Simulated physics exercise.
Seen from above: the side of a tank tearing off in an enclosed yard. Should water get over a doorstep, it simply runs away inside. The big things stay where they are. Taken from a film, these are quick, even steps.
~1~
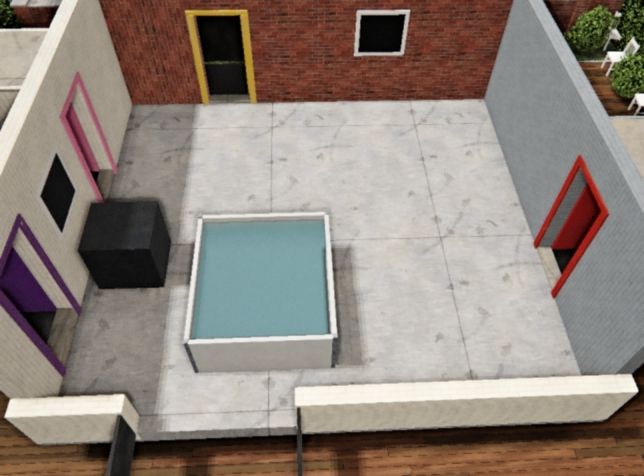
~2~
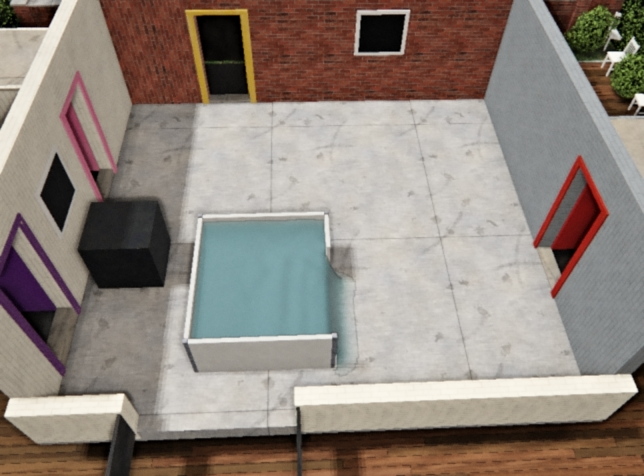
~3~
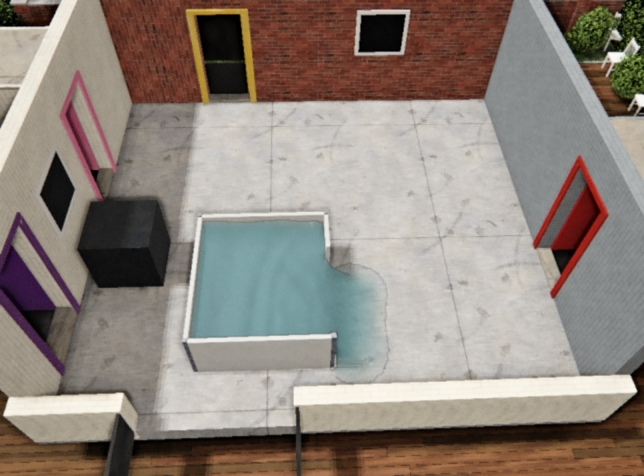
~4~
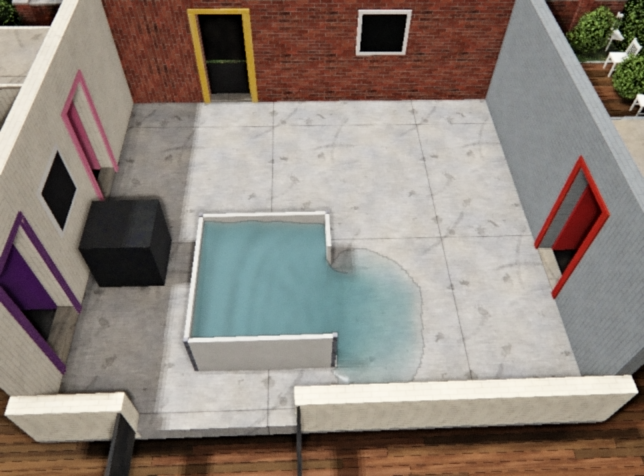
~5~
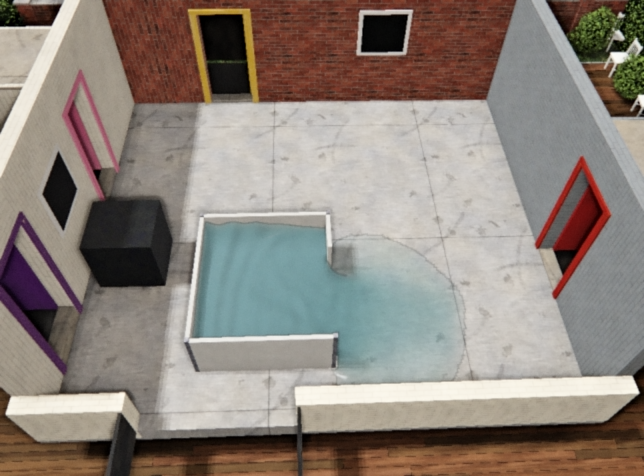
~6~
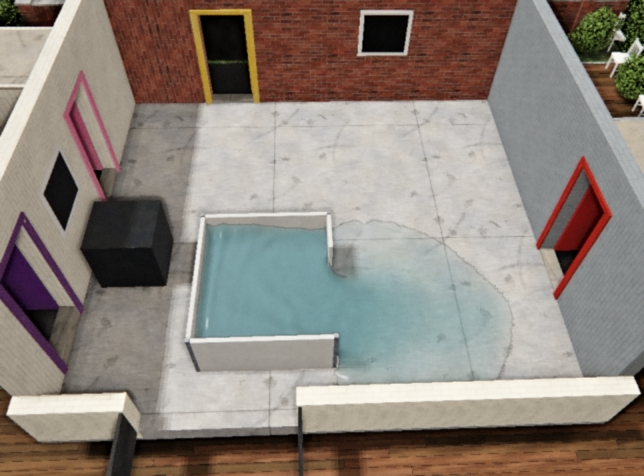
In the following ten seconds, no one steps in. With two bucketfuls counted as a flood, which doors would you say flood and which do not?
At the end, the red door exceeds the allowance there, the purple door keeps inside the allowance there, the pink door keeps inside the allowance there, the yellow door keeps inside the allowance there.
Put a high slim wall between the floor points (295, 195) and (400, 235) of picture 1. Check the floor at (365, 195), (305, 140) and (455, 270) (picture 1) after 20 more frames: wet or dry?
In that order: Dry, free of water, wet.
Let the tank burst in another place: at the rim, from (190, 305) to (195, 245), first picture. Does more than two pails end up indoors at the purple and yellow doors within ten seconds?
As I see it, the purple one breaks the limit and the yellow one breaks the limit.
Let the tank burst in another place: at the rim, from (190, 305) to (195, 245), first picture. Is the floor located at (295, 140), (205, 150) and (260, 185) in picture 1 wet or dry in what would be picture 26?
Taken in turn they're swamped, swamped and swamped.
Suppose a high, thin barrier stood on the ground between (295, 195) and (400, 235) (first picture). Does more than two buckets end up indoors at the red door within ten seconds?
Taken separately, red rises above the limit.
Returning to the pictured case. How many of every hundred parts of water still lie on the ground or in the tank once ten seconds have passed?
My reckoning gives about 84 %.
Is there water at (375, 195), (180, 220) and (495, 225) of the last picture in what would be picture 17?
The three points read clear, clear and soaked through.
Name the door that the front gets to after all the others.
I'd go with the one in purple.
A moment on, water covers 25 % of the floor; the red door over two buckets in, the purple door not reached, the pink door not reached, the yellow door not reached.
Next, water covers 30 % of the floor; the red door far over two buckets in, the purple door not reached, the pink door not reached, the yellow door not reached.
Then, water covers 35 % of the floor; the red door far over two buckets in, the purple door not reached, the pink door not reached, the yellow door not reached.
Later, water covers 60 % of the floor; the red door far over two buckets in, the purple door not reached, the pink door not reached, the yellow door wet at the sill, nothing in.
In the end, water covers 95 % of the floor; the red door far over two buckets in, the purple door wet at the sill, nothing in, the pink door wet at the sill, nothing in, the yellow door wet at the sill, nothing in.
